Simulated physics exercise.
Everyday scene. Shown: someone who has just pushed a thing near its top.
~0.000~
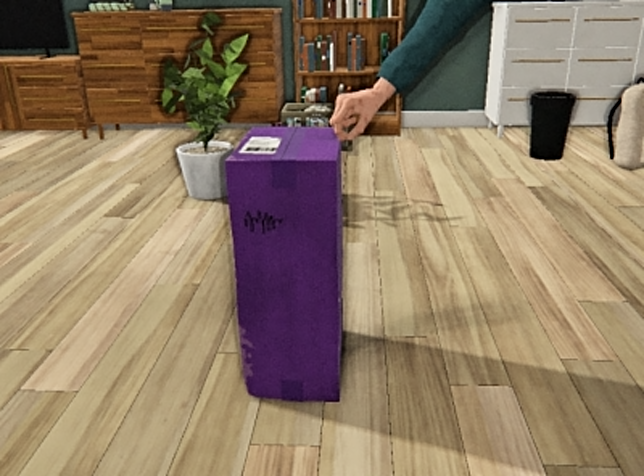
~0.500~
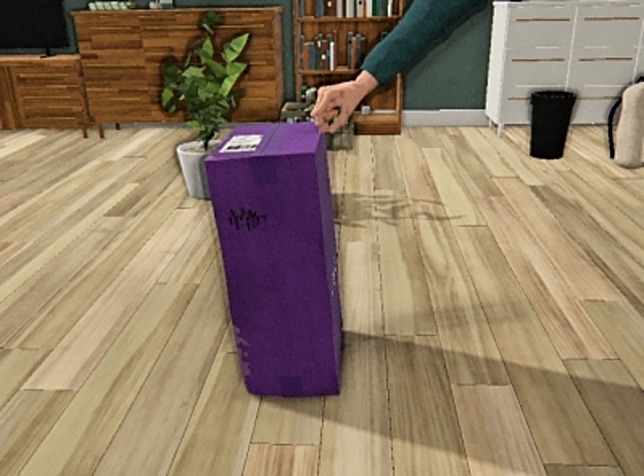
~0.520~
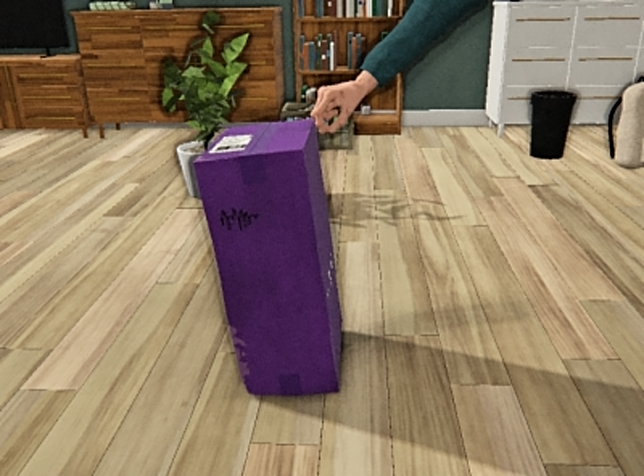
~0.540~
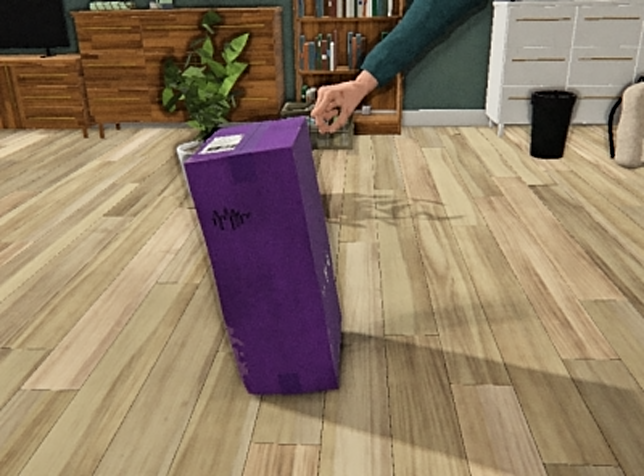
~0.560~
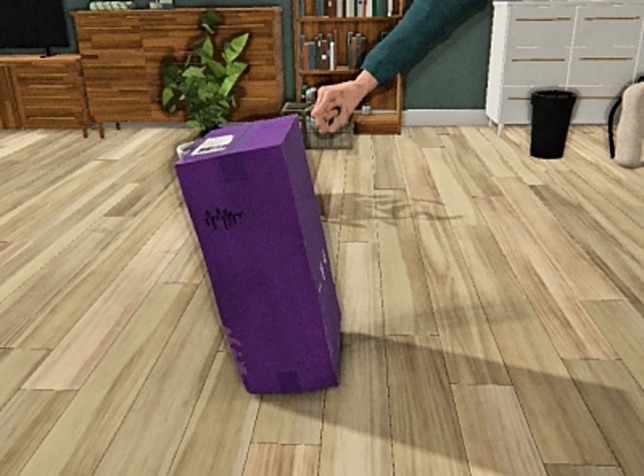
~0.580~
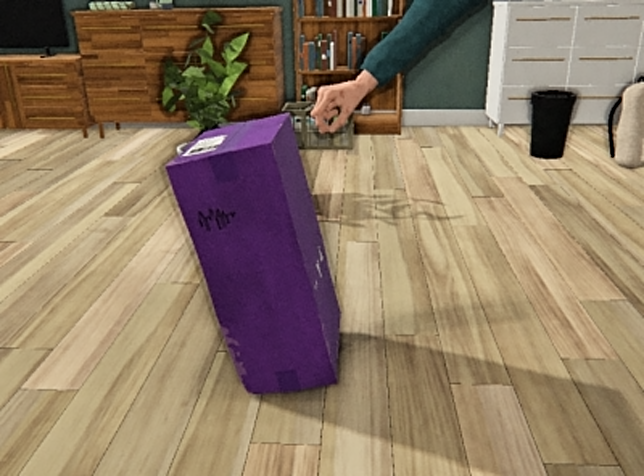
Tall purple box leaning steadily further left on a wooden floor after a hand pushes it near the top from the right.
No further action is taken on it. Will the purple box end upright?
It fails to recover.
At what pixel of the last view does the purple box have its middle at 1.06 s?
(164, 282).
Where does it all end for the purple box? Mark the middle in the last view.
Its middle settles around (137, 320) in the last picture.
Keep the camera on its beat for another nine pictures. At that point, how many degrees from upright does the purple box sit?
It would be leaning 25° at that stage.
After 0.86 s, purple box 35° off upright near (217, 254).
After 1.06 s, purple box 65° off upright near (164, 282).
At rest (3.5 s), the purple box falls over, near (138, 320).
